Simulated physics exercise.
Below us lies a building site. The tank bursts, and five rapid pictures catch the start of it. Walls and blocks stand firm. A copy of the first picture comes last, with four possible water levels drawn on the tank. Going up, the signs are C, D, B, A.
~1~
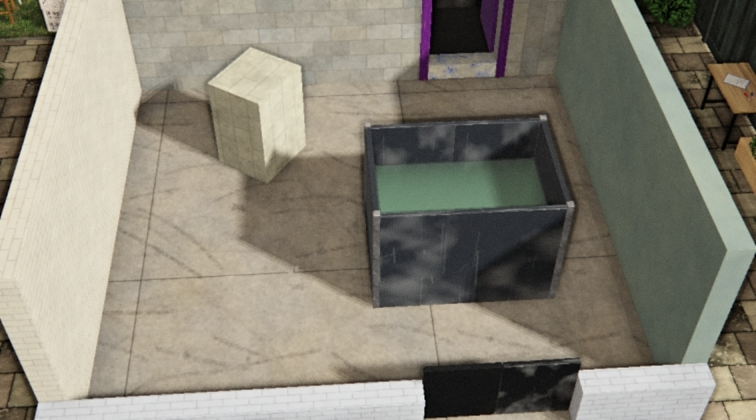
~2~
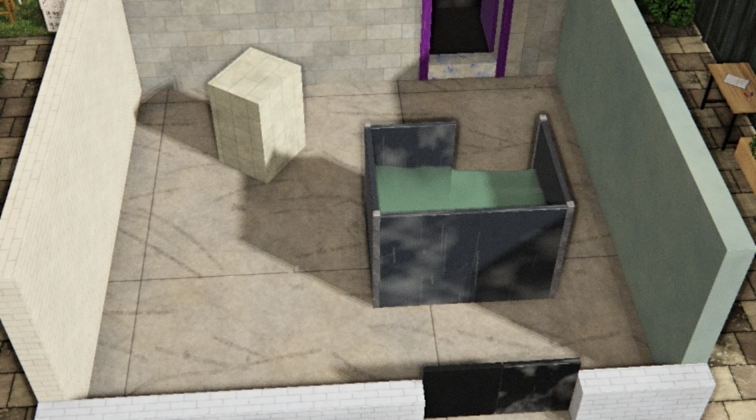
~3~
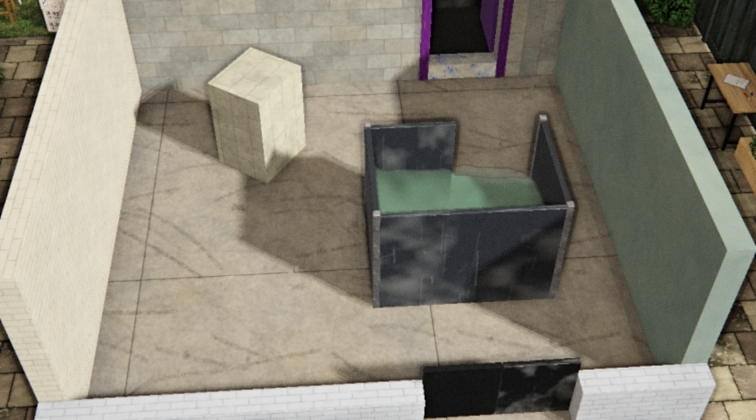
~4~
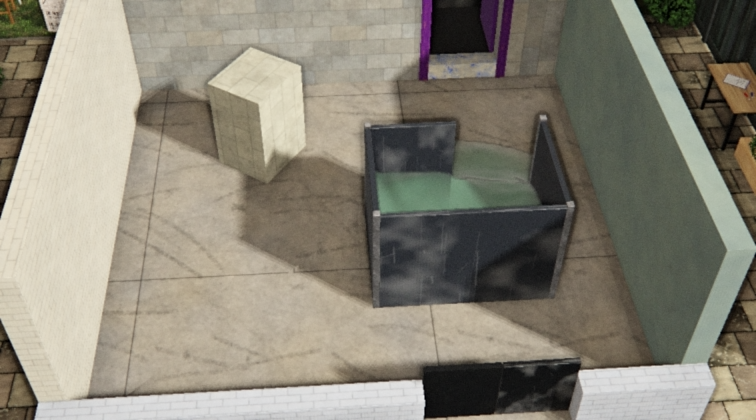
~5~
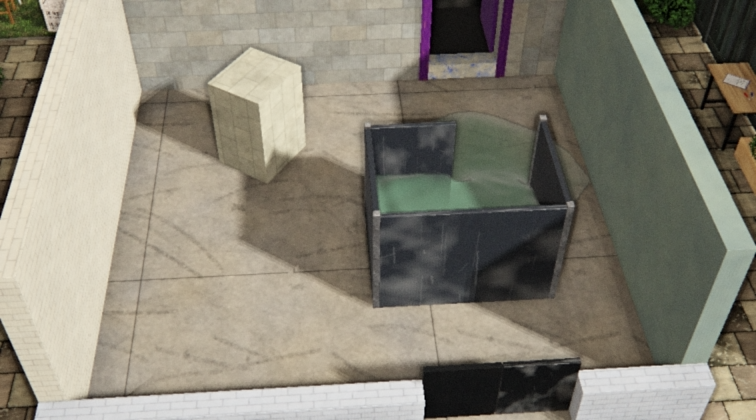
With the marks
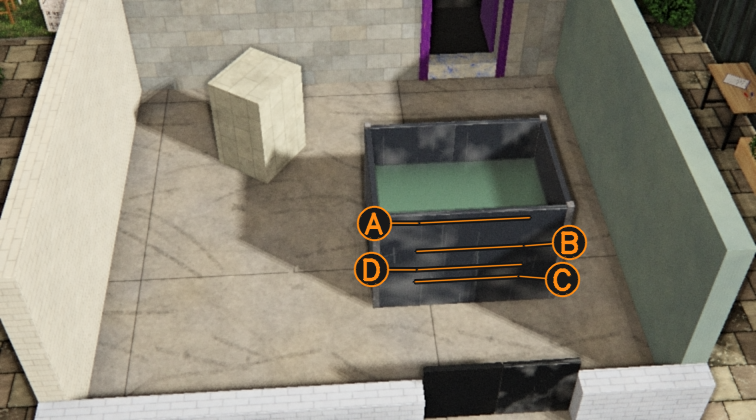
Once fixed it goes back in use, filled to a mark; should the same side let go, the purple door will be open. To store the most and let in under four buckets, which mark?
D.
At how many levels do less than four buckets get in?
Two of them.
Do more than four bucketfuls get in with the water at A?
Yes, that goes wrong.
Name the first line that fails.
The answer is B.
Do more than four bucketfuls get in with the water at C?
No.
On the marked copy, A at (474, 220); B at (470, 248); C at (467, 279); D at (468, 267); from the bottom up C, D, B, A.
With A, dozens of bucketfuls pour in.
With B, about 8 bucketfuls get in.
With C, nothing gets over.
With D, a splash gets over, under a bucket.
